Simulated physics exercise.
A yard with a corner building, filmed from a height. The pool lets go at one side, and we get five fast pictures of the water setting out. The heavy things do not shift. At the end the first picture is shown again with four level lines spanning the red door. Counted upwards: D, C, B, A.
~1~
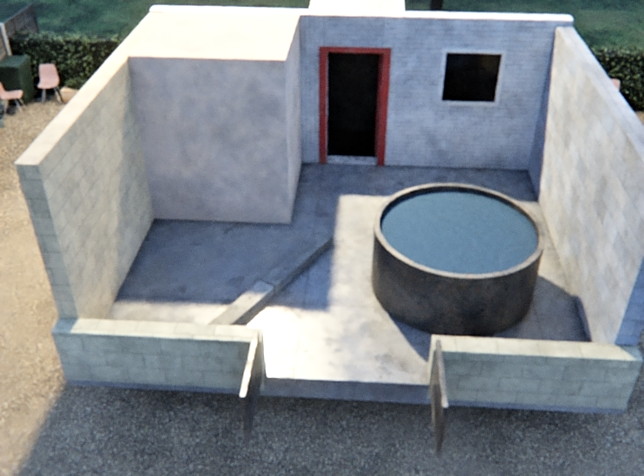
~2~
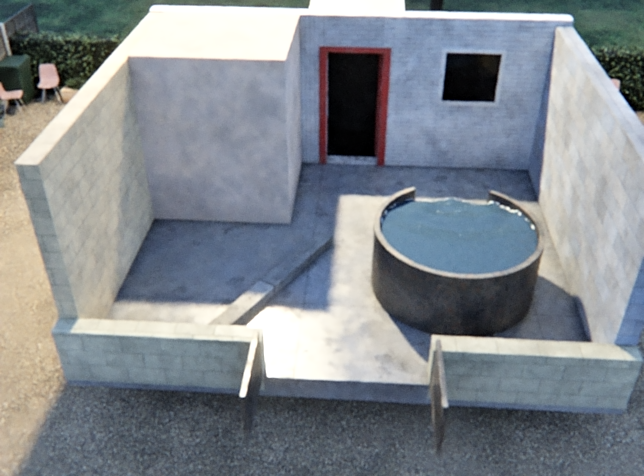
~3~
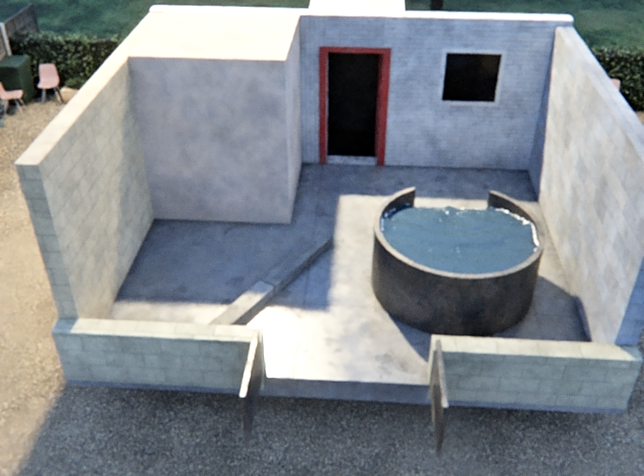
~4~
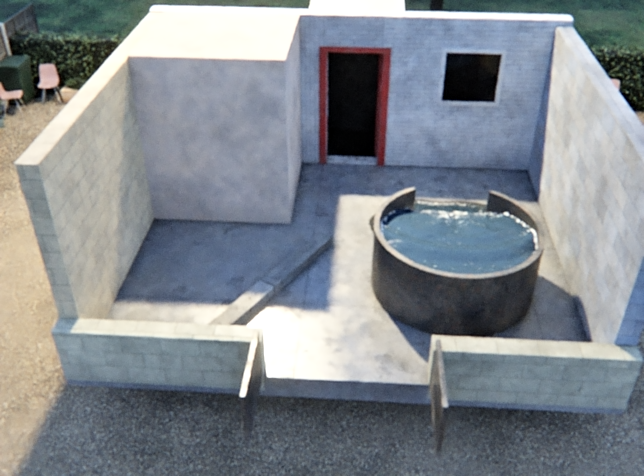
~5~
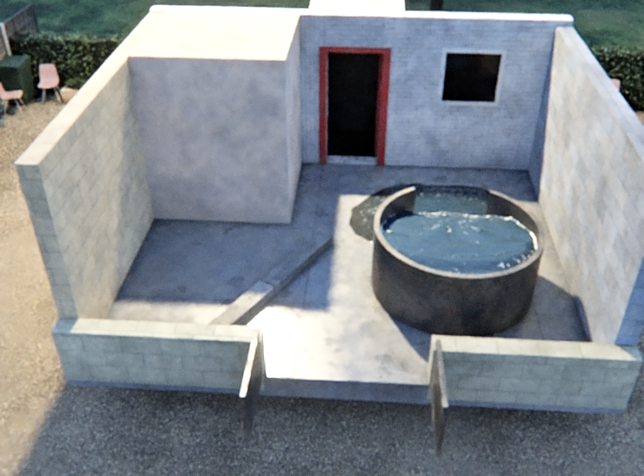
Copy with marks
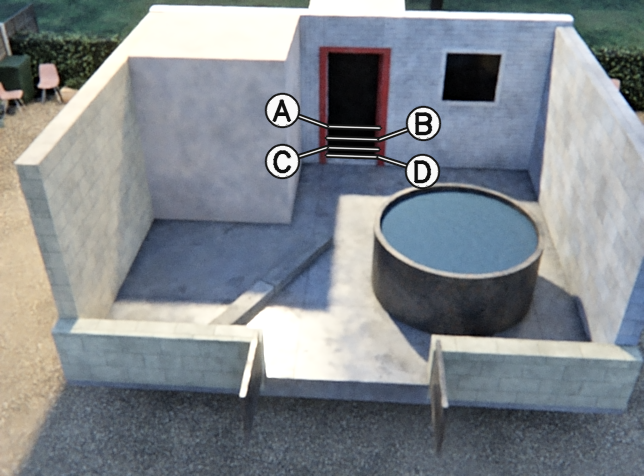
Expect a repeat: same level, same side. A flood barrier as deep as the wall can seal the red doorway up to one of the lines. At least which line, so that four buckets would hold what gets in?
Mark C just does it.
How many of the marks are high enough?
Three of them.
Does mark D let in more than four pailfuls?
Yes, that goes wrong.
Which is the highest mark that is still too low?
It is D.
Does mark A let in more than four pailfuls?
No.
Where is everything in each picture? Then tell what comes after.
In the first picture, water in the pool at rest, its middle at (458, 231); foot of the red doorway at (352, 164); open gate at (348, 328).
In the second picture, water covers 1 % of the ground, its front hidden from here.
In the third picture, water covers 4 % of the ground, its front hidden from here.
In the fourth picture, water covers 9 % of the ground, its front hidden from here.
In the fifth picture, front seen at (478, 189), 17 % of the ground wet.
On the marked copy, A at (353, 127); B at (353, 138); C at (352, 148); D at (352, 156); from the bottom up D, C, B, A.
With A, nothing gets over.
With B, nothing gets over.
With C, a splash gets over, under a bucket.
With D, about 15 bucketfuls get in.
